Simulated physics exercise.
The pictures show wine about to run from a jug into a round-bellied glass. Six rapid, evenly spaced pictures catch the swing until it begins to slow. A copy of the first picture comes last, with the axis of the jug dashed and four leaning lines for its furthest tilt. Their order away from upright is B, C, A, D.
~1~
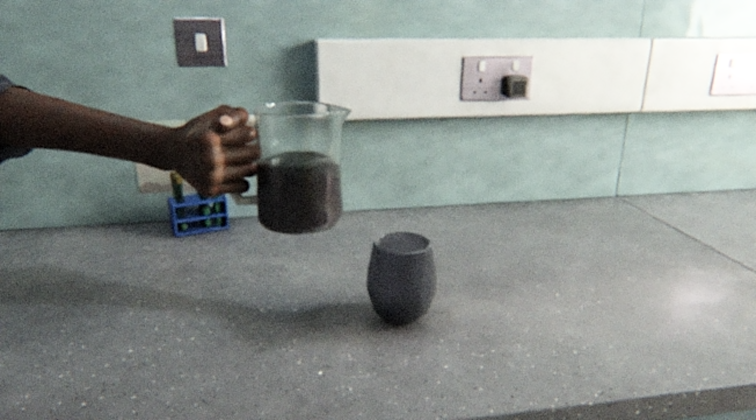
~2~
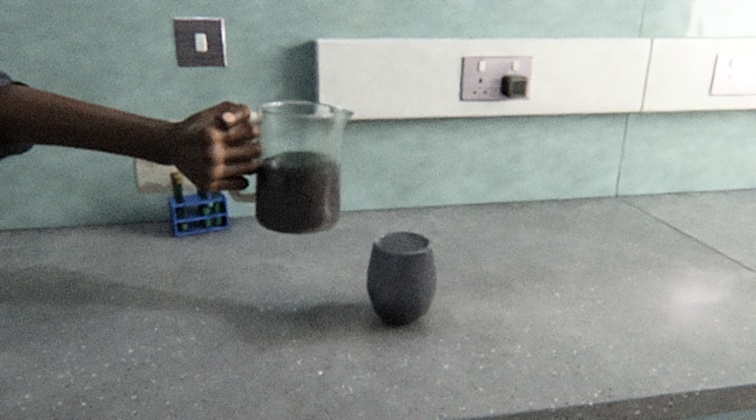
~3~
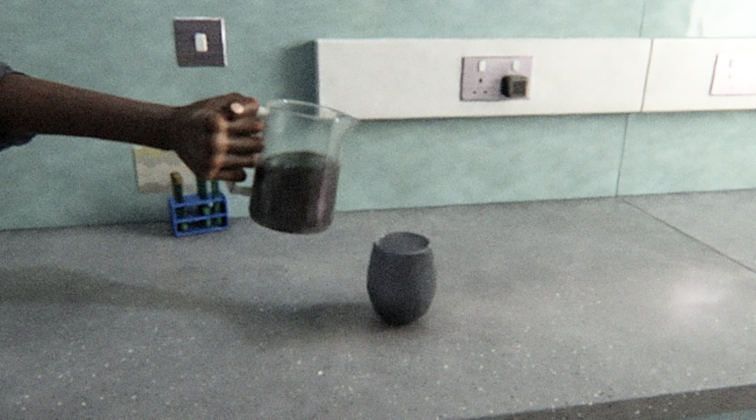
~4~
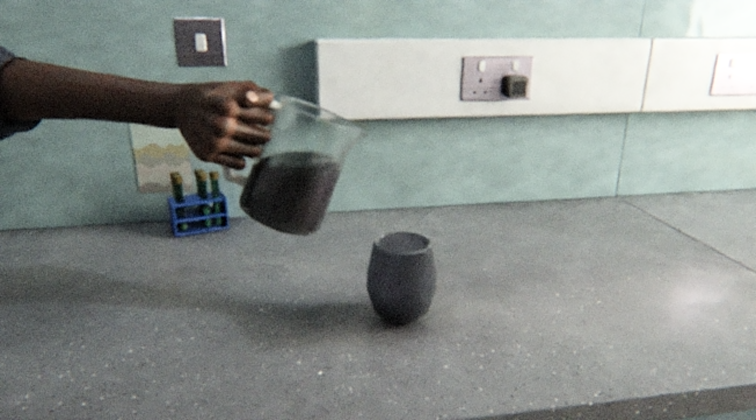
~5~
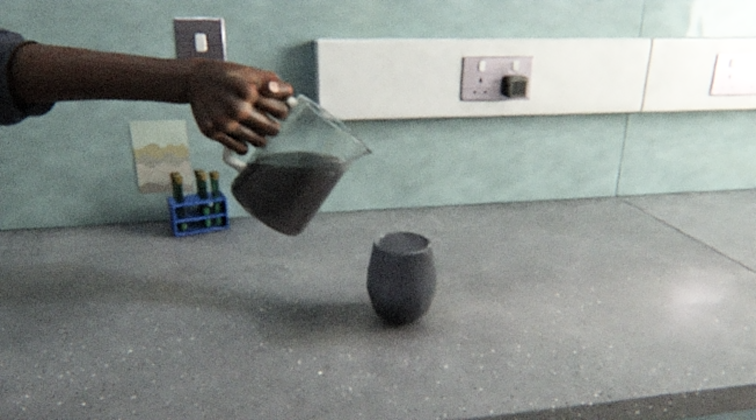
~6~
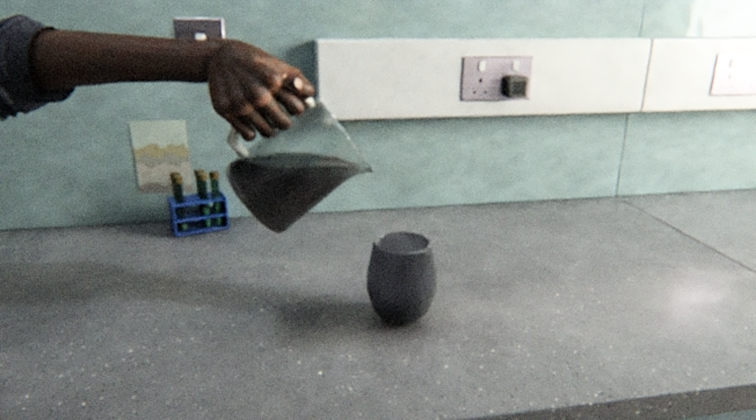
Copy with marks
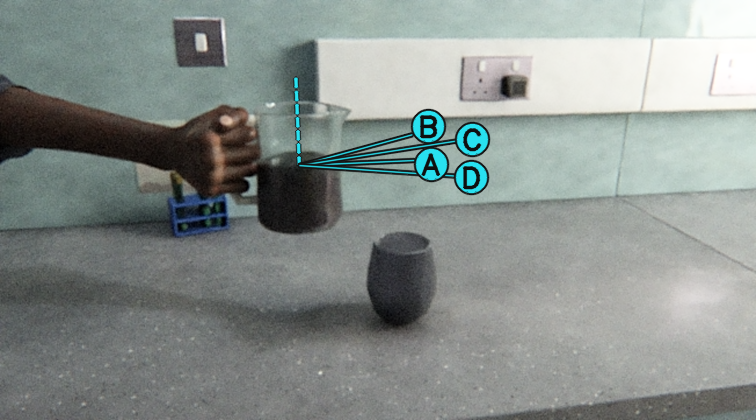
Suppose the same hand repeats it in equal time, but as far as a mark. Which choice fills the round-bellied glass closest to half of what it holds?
B works best here.
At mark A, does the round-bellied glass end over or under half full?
Over half.
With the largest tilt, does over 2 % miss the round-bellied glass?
Yes.
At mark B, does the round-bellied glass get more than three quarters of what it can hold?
No, it does not.
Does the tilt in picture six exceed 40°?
Yes, it does.
On the marked copy, A at (414, 160); B at (412, 134); C at (456, 141); D at (454, 175).
Choosing A, the round-bellied glass ends with about 73 % of what it can hold; 10 % of the wine is spilt.
Choosing B, the round-bellied glass ends with about 51 % of what it can hold.
Choosing C, the round-bellied glass ends with about 62 % of what it can hold; 7 % of the wine is spilt.
Choosing D, the round-bellied glass ends with about 82 % of what it can hold; 14 % of the wine is spilt.
